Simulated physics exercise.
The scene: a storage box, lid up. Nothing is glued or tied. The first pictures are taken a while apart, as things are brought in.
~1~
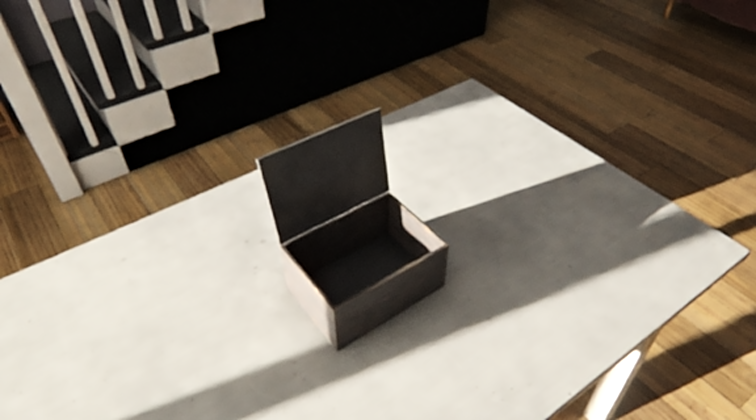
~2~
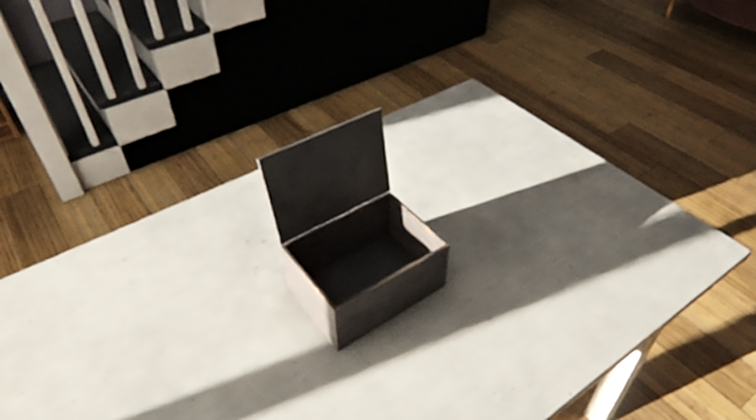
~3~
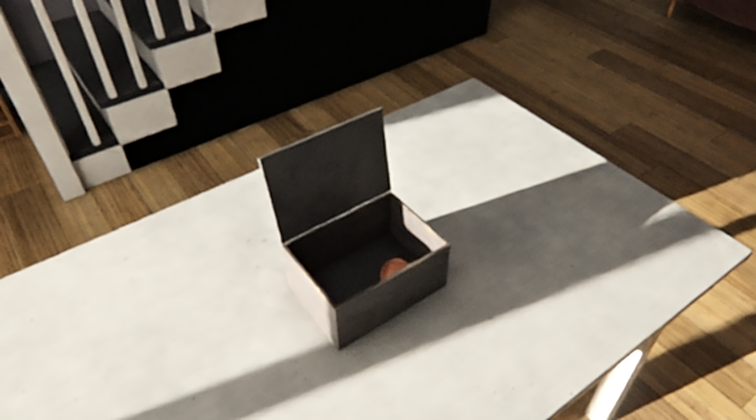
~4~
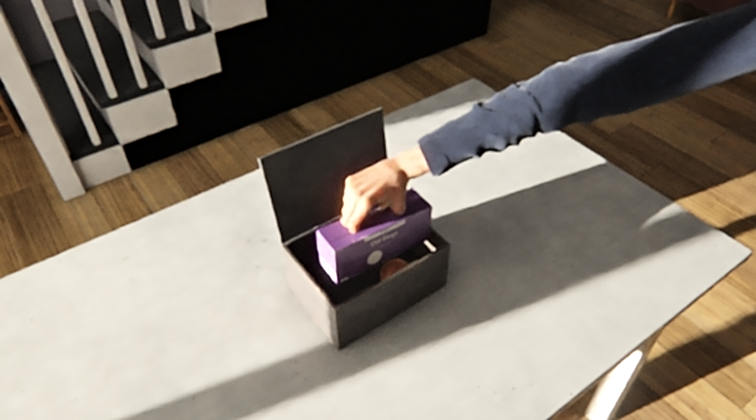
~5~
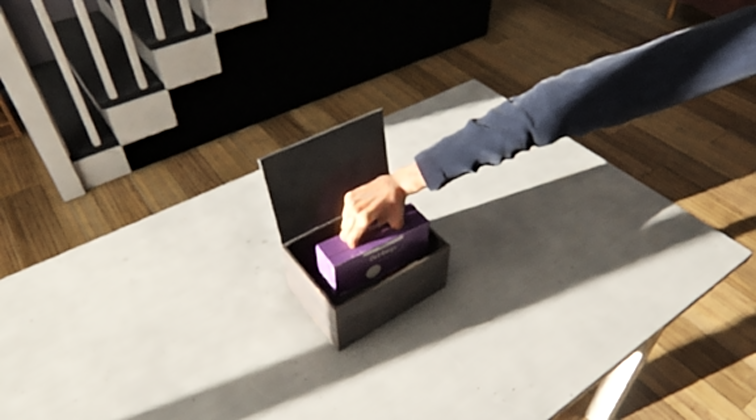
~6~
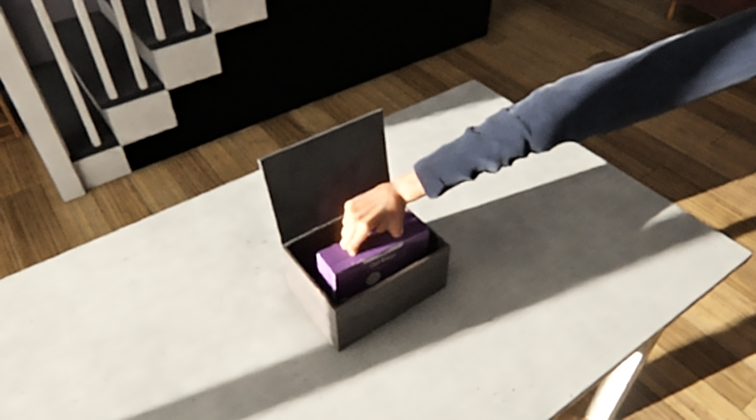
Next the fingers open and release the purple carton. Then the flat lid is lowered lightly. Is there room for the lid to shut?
The lid shuts flat.
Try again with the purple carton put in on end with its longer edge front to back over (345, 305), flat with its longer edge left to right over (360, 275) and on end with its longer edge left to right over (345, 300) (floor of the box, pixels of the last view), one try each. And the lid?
In the first case it stays ajar; in the second case it closes; in the third case it is held up.
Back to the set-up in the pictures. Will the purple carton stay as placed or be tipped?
The purple carton ends up tilted.
Then, 0.60 s on from there, purple carton turned 64° from how it was put near (366, 255).
Then, 1.30 s on from there, lid 78° above the rim; purple carton on its side near (364, 260).
Then, 1.80 s on from there, lid 42° above the rim; purple carton on its side near (364, 260).
Then, 2.10 s on from there, lid 15° above the rim; purple carton on its side near (364, 260).
In the end, lid shut; toppled in the box, purple carton; orange ball unmoved. At the end, from the last picture's camera, purple carton near (364, 260).
